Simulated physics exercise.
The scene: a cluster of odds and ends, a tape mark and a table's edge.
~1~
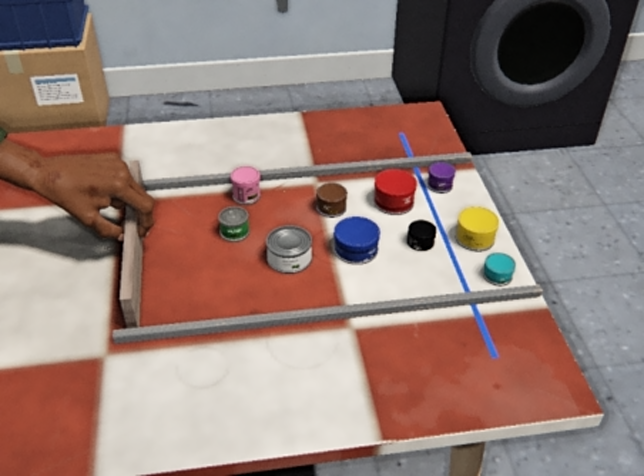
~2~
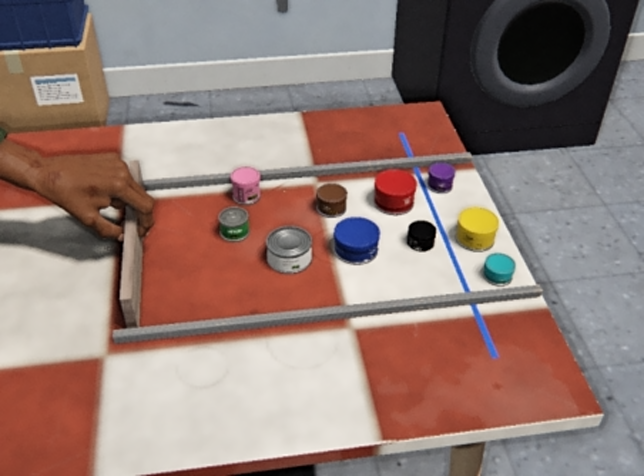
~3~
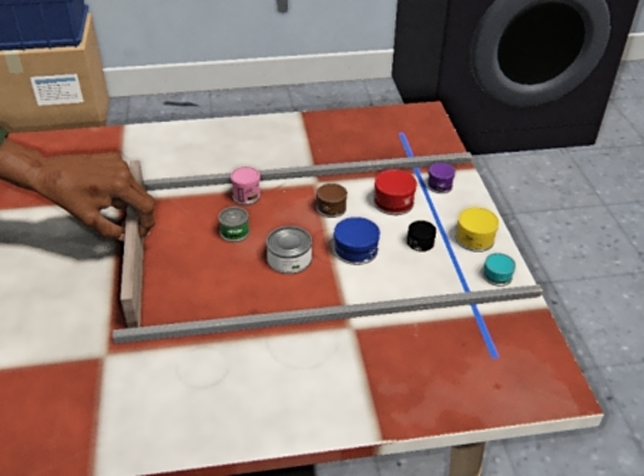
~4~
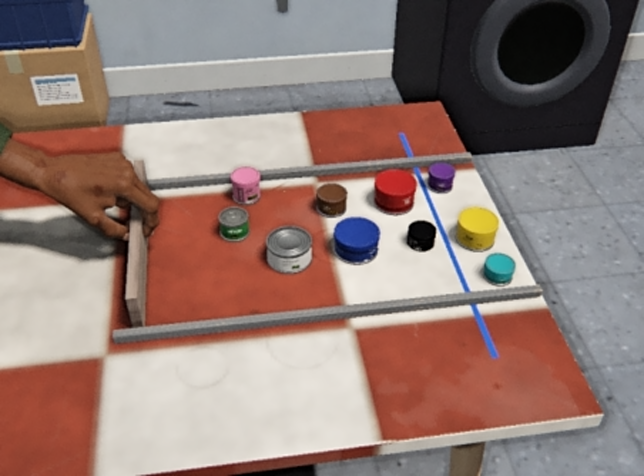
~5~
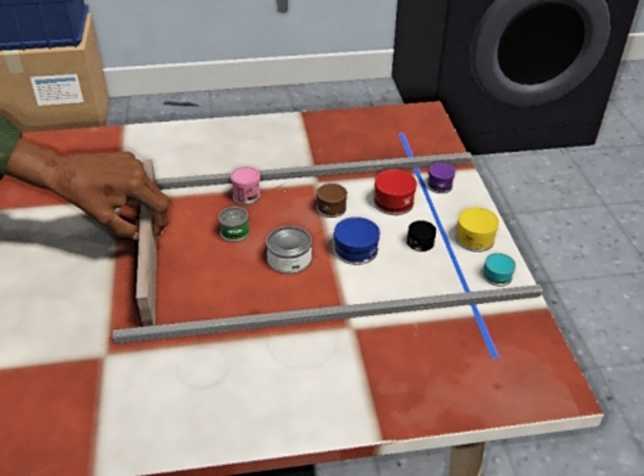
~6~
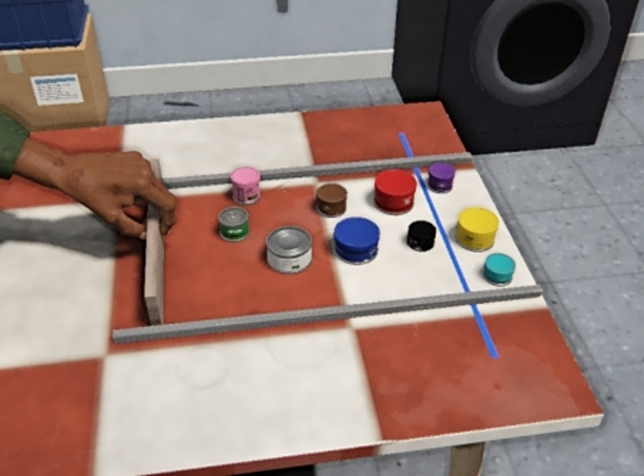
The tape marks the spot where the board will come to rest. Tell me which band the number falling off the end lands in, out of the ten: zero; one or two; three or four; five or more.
It lands in the one or two band.
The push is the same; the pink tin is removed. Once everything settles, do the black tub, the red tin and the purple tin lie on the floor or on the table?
Black tub: Over the edge. Red tin: Still there. Purple tin: Still there.
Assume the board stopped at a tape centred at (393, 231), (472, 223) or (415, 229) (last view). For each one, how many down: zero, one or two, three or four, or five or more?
Place by place: Just one or two, then 5 or more, then either one or two.
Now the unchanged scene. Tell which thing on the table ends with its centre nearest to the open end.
I reckon it's the blue tin.
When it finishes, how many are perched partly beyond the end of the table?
The total here is 2.
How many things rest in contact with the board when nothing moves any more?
4.
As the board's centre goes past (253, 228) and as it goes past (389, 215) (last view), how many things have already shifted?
By then 2, and 9.
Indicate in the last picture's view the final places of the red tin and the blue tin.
(480, 190) and (503, 217), approximately.
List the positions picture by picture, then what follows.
Turquoise pot (499, 269); yellow tin (477, 229); purple tin (441, 178); board (134, 239); tape (440, 226), in the first picture.
Yellow tin (477, 230); green tin (234, 225), in the second picture.
Purple tin (441, 178); board (135, 239), in the third picture.
Turquoise pot (499, 270); brown tin (332, 201), in the fourth picture.
Yellow tin (477, 230); white pot (289, 250), in the fifth picture.
Turquoise pot (499, 270); yellow tin (477, 230); purple tin (441, 178); board (156, 237); tape (440, 226), in the sixth picture.
Soon after, none off yet; turquoise pot at rest near (499, 270); yellow tin at rest near (477, 230); purple tin at rest near (441, 178).
At rest, the number that fall off is one or two; fallen, black tub and yellow tin.
